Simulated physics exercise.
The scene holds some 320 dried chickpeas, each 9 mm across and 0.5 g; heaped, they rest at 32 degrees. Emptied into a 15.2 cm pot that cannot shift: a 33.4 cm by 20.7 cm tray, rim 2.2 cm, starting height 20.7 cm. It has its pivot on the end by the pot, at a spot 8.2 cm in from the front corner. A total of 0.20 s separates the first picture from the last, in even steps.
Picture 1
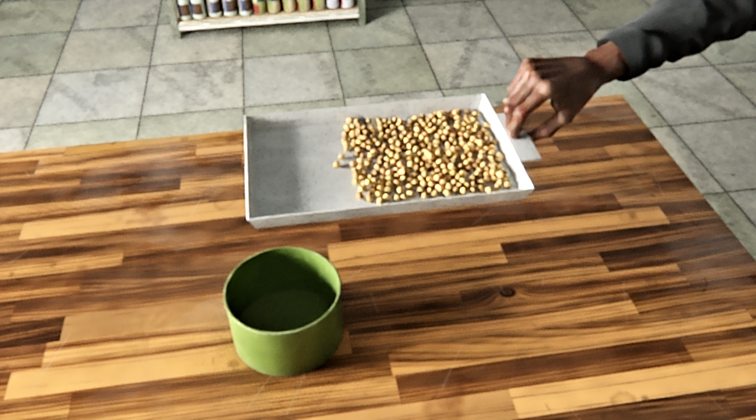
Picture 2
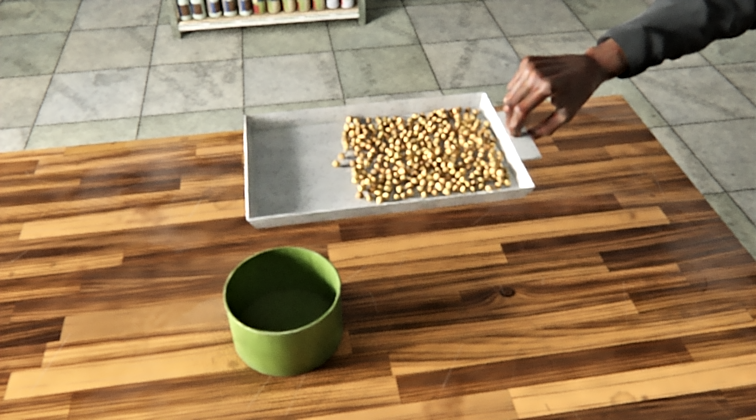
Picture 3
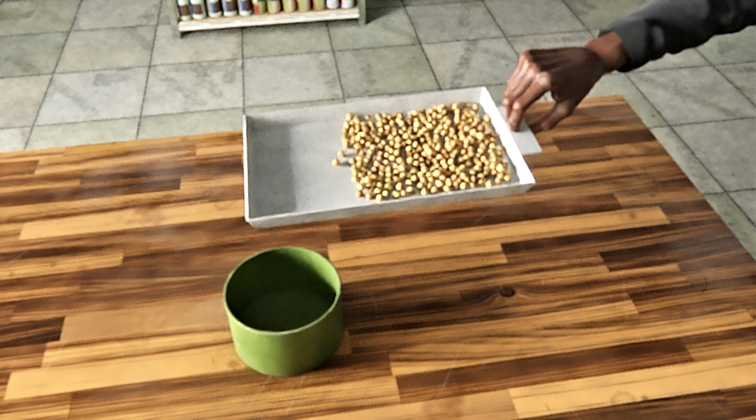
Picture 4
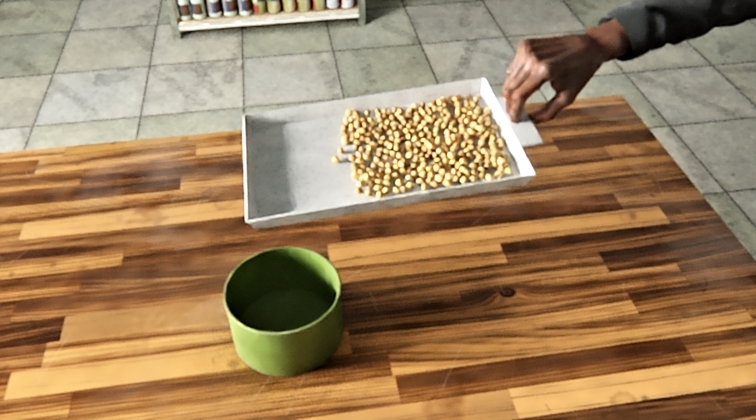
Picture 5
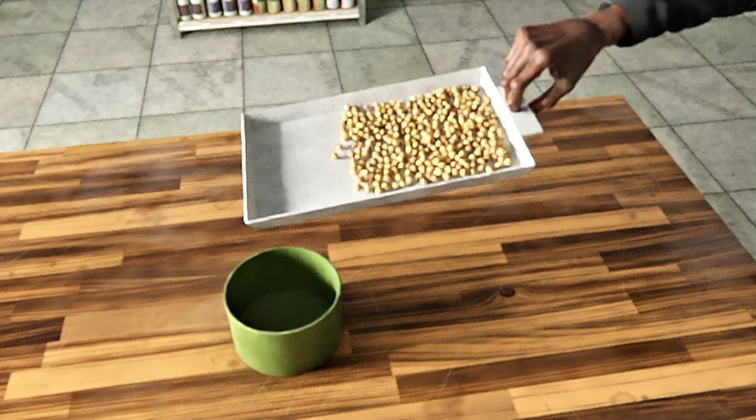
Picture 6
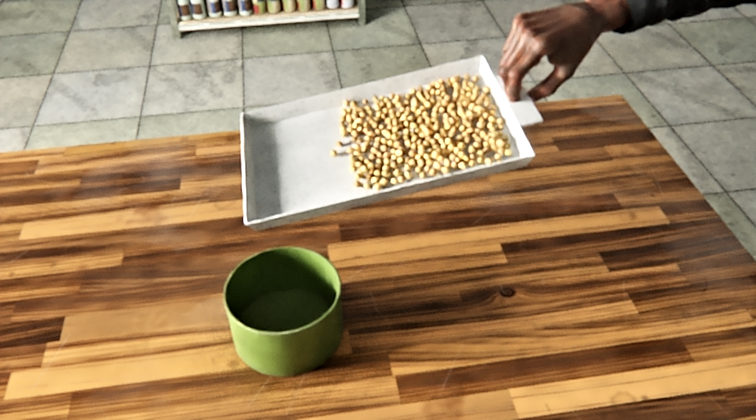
In this clip, a hand holds the right end of a pale tray of dried chickpeas above a wooden table, near a green pot, then gradually raises that end, tilting the tray toward the left while the chickpeas stay bunched together.
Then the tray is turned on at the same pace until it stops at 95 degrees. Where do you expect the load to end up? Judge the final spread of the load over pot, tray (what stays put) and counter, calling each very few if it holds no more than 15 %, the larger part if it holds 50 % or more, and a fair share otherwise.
Final spread - pot: A fair share, tray: Very few, counter: The larger part.
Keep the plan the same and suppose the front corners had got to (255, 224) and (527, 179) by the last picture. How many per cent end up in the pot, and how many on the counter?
Per cent by place - pot 70, counter 30.
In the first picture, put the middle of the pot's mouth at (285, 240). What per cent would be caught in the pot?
The share would be some 0 per cent.
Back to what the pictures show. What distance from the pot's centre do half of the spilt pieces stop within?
That comes to near 16 cm.
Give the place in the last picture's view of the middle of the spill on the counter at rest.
Around (185, 330).
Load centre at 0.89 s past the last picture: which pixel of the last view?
The load's centre is near (234, 278) at that time.
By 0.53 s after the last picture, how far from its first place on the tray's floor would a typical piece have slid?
Around 17 centimetres.
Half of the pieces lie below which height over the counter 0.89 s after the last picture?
Roughly 10 cm.
Then, 0.53 s after the last picture, tilt 50 degrees; the tray holds 100 %, the pot 0 %.
Then, 0.89 s after the last picture, tilt 77 degrees; the tray holds 45 %, the pot 5 %.
Then, 1.34 s after the last picture, tilt 95 degrees; the tray holds 0 %, the pot 25 %.
In the end, pot 30 %, tray 0 %, counter 70 %.
